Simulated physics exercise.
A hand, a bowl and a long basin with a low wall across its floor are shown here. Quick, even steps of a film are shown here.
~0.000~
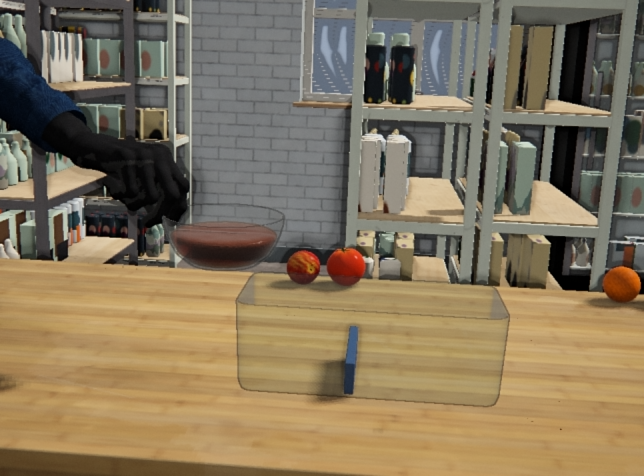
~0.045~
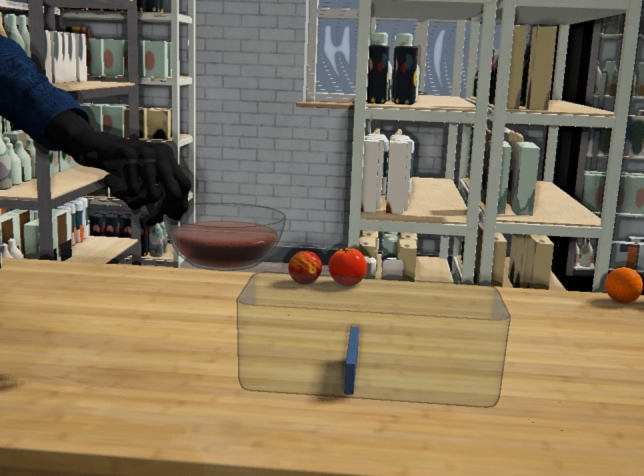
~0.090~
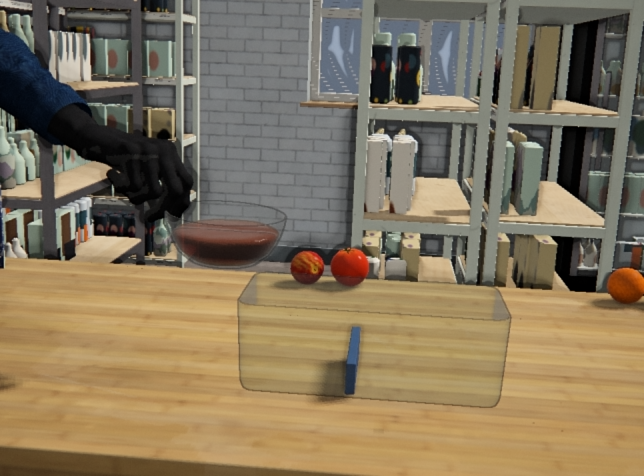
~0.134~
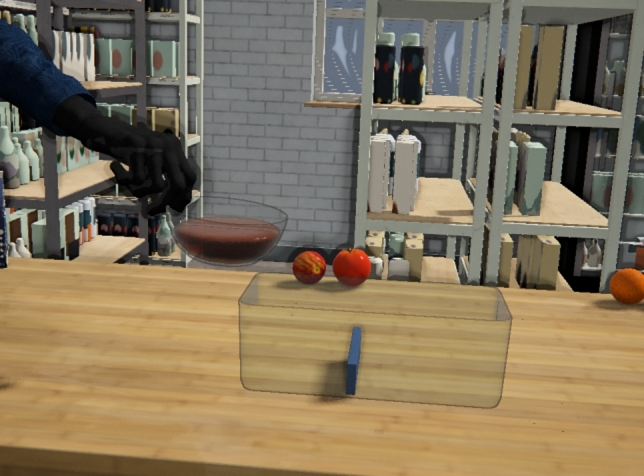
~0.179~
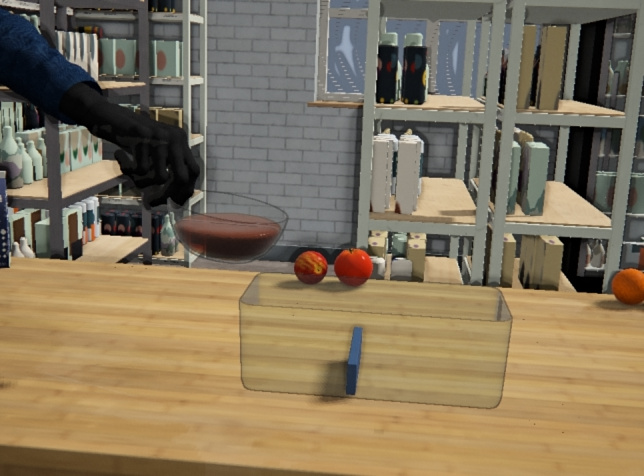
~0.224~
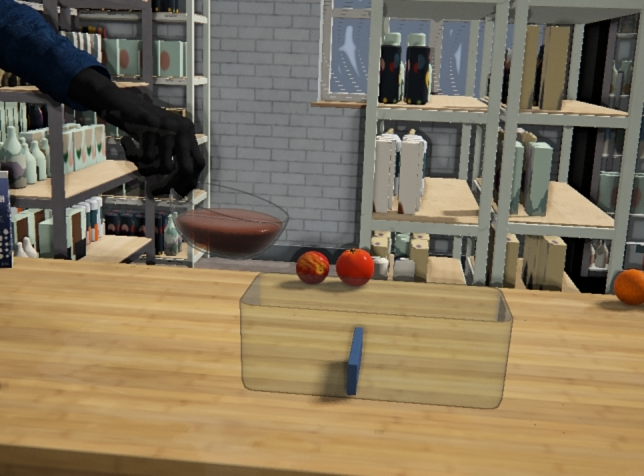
A black-gloved hand slowly tilting a glass bowl of reddish-brown tea beside a clear basin with a low blue wall inside.
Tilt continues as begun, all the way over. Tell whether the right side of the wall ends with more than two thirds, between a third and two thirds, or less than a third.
Middle range.
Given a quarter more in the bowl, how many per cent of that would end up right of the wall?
60 per cent or so.
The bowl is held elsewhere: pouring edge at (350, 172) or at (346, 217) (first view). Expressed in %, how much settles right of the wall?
90 %, then 95 %.
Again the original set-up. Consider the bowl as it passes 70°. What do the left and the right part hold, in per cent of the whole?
Left: Roughly 10 %; right: Roughly 0 %.
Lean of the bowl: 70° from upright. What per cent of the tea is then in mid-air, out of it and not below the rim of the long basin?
Roughly 45 in a hundred.
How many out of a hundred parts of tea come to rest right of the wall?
55 % or thereabouts.
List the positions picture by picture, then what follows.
In the first frame, it leans 0°; its right rim is at (284, 220); the tea meets the walls at (173, 229) and (278, 235); the long basin's rim runs from (245, 288) to (502, 303); the wall's top is at (352, 345).
In the second frame, it leans 1°; its right rim is at (284, 220); the tea meets the walls at (174, 228) and (279, 234).
In the third frame, it leans 2°; its right rim is at (285, 220); the tea meets the walls at (175, 227) and (280, 232).
In the fourth frame, it leans 5°; its right rim is at (286, 220); the tea meets the walls at (176, 223) and (281, 231).
In the fifth frame, it leans 9°; its right rim is at (287, 221); the tea meets the walls at (177, 219) and (282, 227).
In the sixth frame, it leans 14°; its right rim is at (287, 221); the tea meets the walls at (179, 214) and (284, 223).
After 0.57 s the tilt is 70° and 49 per cent is still to pour, 8 is left of the wall and 0 right of it.
After 0.83 s the tilt is 96° and 2 per cent is still to pour, 35 is left of the wall and 51 right of it.
After 1.10 s the tilt is 97° and 0 per cent is still to pour, 45 is left of the wall and 54 right of it.
After 1.39 s the tilt is 97° and 0 per cent is still to pour, 45 is left of the wall and 54 right of it.
In the end 45 per cent lies left of the wall, 54 right of it and 2 outside.
